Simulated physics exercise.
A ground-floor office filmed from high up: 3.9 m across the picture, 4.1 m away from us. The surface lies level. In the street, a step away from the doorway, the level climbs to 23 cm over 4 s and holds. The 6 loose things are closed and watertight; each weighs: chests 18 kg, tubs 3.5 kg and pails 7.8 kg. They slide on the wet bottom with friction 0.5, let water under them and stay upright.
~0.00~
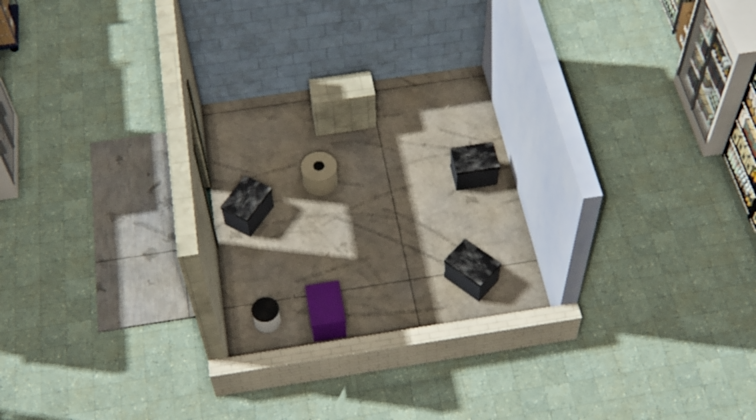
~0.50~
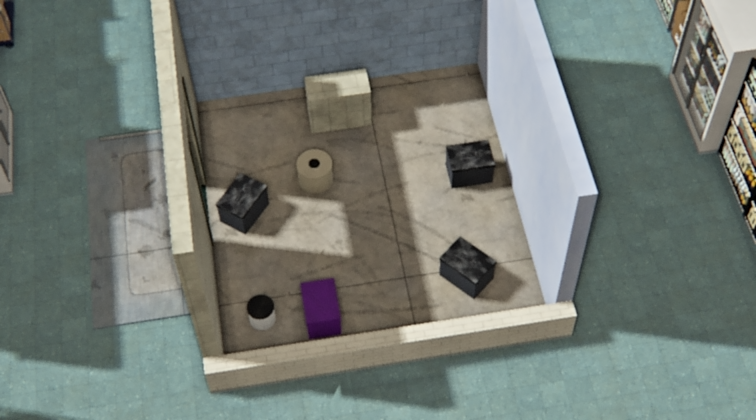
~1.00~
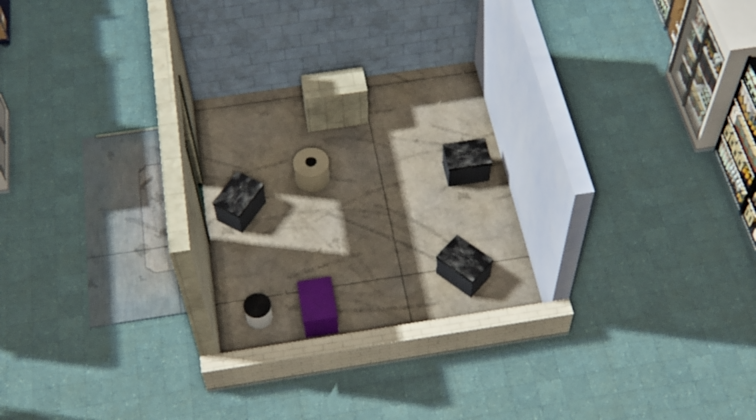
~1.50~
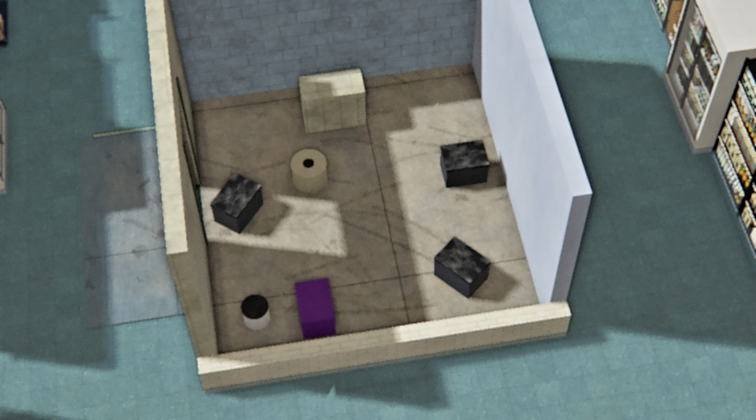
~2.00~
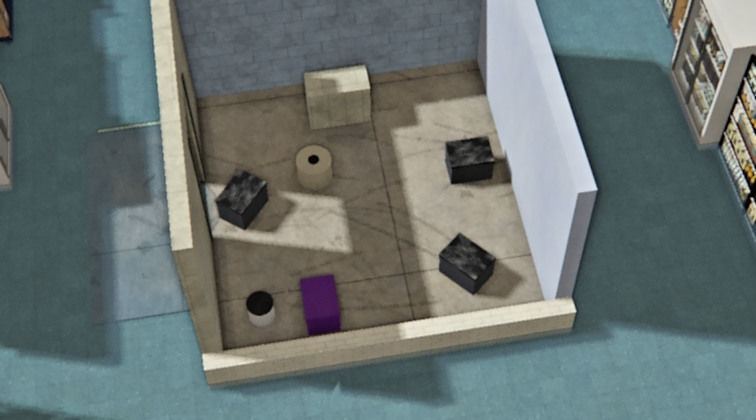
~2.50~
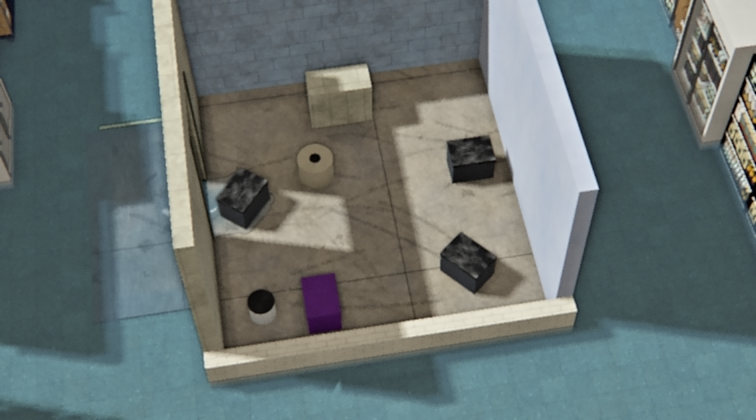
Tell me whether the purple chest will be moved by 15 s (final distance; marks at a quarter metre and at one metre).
Purple chest slides a little.
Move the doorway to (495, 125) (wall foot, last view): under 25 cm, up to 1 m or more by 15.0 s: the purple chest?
Then the purple chest travels far.
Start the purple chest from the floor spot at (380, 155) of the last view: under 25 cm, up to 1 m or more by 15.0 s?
It travels far.
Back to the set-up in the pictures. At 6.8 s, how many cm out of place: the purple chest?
About 0 cm.
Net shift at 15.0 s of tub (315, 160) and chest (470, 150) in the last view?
In turn: 250 cm, 100 cm.
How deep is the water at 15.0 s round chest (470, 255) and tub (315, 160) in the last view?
Roughly 14 and 10 cm.
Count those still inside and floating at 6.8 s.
1 of them.
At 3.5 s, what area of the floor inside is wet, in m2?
Some 3.0 m2.
After 3.5 s the purple chest is near (321, 295), 0.0 m from its start, aground; 0 afloat.
After 6.8 s the purple chest is near (321, 295), 0.0 m from its start, aground; 1 afloat.
After 11.0 s the purple chest is near (321, 295), 0.0 m from its start, aground; 4 afloat.
After 15.0 s the purple chest is near (270, 290), 0.6 m from its start, afloat; 6 afloat.
